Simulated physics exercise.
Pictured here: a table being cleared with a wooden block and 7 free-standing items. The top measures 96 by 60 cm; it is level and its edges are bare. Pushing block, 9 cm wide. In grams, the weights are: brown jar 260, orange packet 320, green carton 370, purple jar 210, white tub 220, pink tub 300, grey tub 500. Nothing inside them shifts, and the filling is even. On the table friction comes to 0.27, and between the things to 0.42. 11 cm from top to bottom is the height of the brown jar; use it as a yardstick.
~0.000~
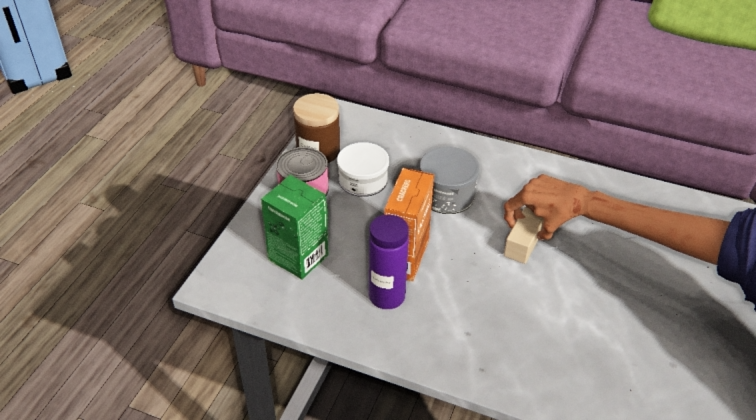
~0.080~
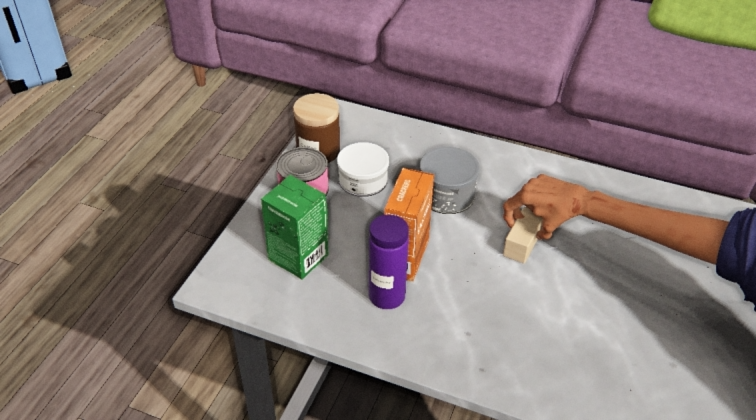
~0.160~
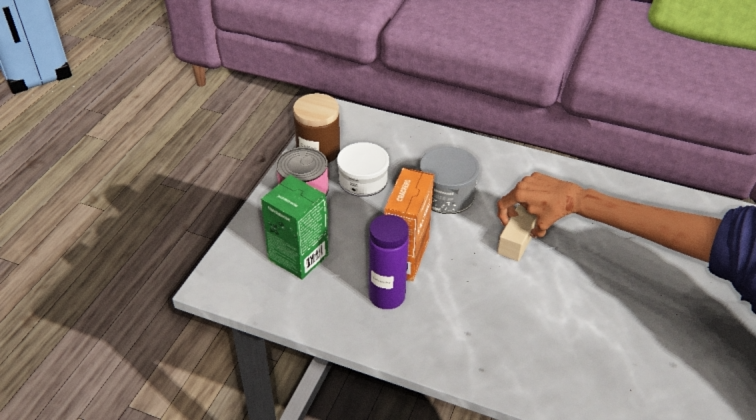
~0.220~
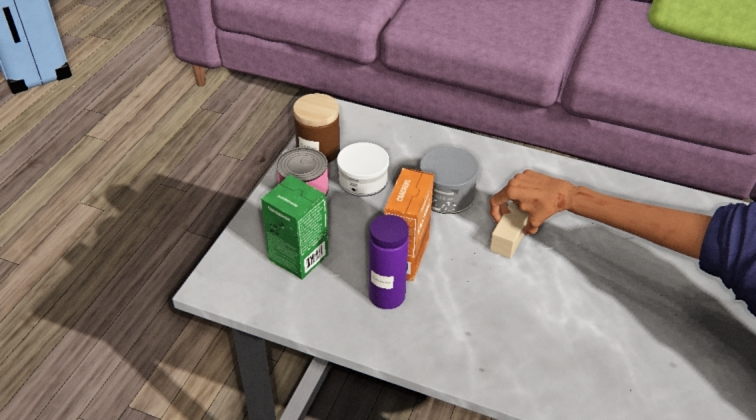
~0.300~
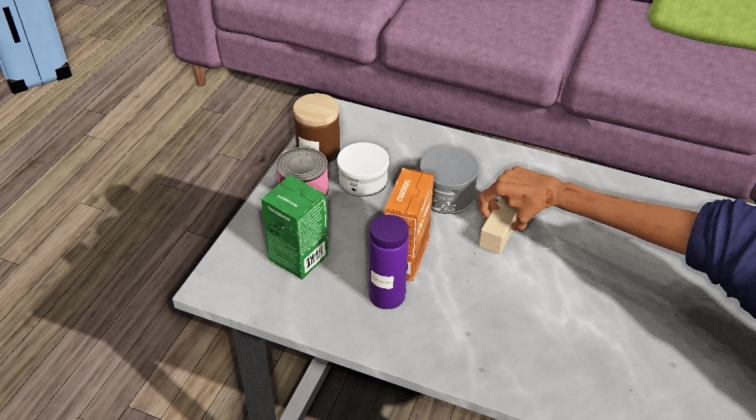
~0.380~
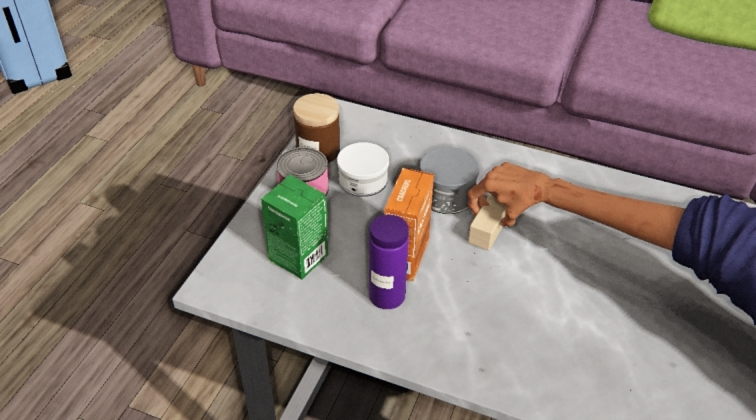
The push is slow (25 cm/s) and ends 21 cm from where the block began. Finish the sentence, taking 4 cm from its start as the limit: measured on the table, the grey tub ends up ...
The grey tub ends up away from its start.
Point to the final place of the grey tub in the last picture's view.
In the end it sits at around (401, 156).
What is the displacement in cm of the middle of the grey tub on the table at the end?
11 cm.
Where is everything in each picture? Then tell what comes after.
Block slid 0 cm; grey tub (448, 180); brown jar (317, 129), in the first picture.
Block slid 0 cm; green carton (296, 228); purple jar (388, 263), in the second picture.
Block slid 1 cm; white tub (363, 170); pink tub (303, 177), in the third picture.
Block slid 3 cm; brown jar (317, 129); orange packet (408, 226), in the fourth picture.
Block slid 5 cm; green carton (296, 228); purple jar (388, 263), in the fifth picture.
Block slid 7 cm; grey tub (448, 180); white tub (363, 170), in the sixth picture.
By 0.68 s, block slid 14 cm; grey tub 4 cm from its spot near (427, 171).
By 0.88 s, block slid 19 cm; grey tub 9 cm from its spot near (406, 160); white tub 2 cm from its spot.
When it is over (1.4 s), not toppled but over 4 cm from the start, grey tub; the other 6 within 4 cm of the start. End places, in pixels of the last picture, grey tub near (402, 156).
